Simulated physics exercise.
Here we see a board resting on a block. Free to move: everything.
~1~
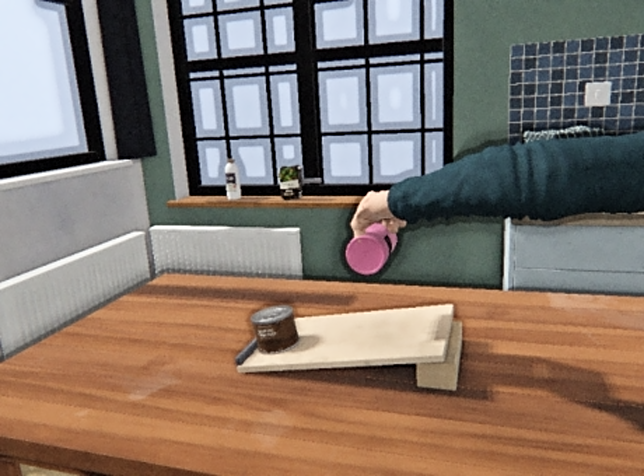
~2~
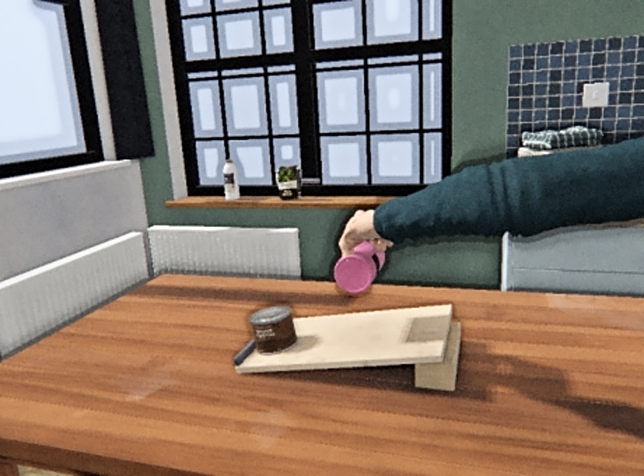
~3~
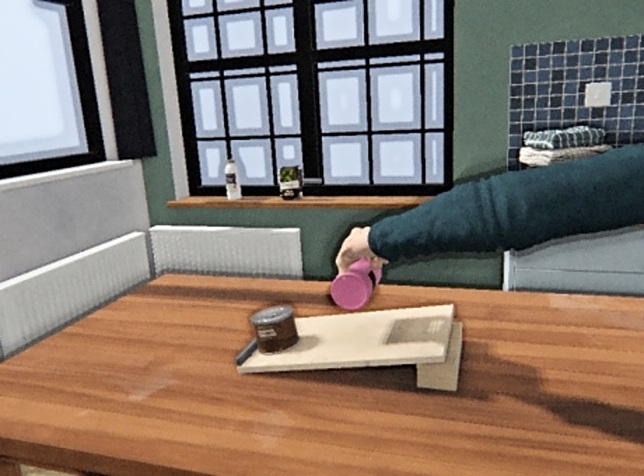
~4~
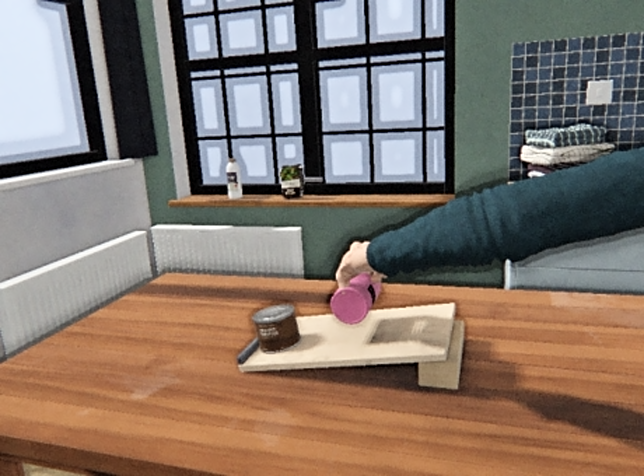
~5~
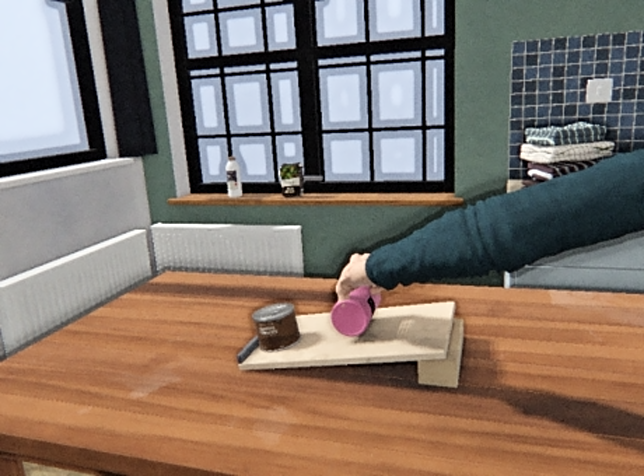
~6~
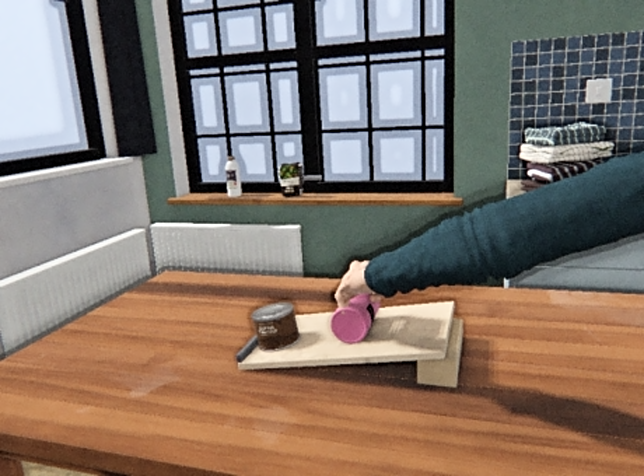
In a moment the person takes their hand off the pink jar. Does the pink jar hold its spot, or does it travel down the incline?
The pink jar travels down the incline.
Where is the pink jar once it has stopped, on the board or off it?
Still on top.
Then, 0.40 s later than the last frame, pink jar moved a little near (337, 315).
Then, 0.50 s later than the last frame, pink jar moved about its own width near (323, 317).
When it is over, moved from the start, pink jar; brown tub as before. End places, in pixels of the last picture, pink jar near (313, 317). The pink jar slides or rolls down.
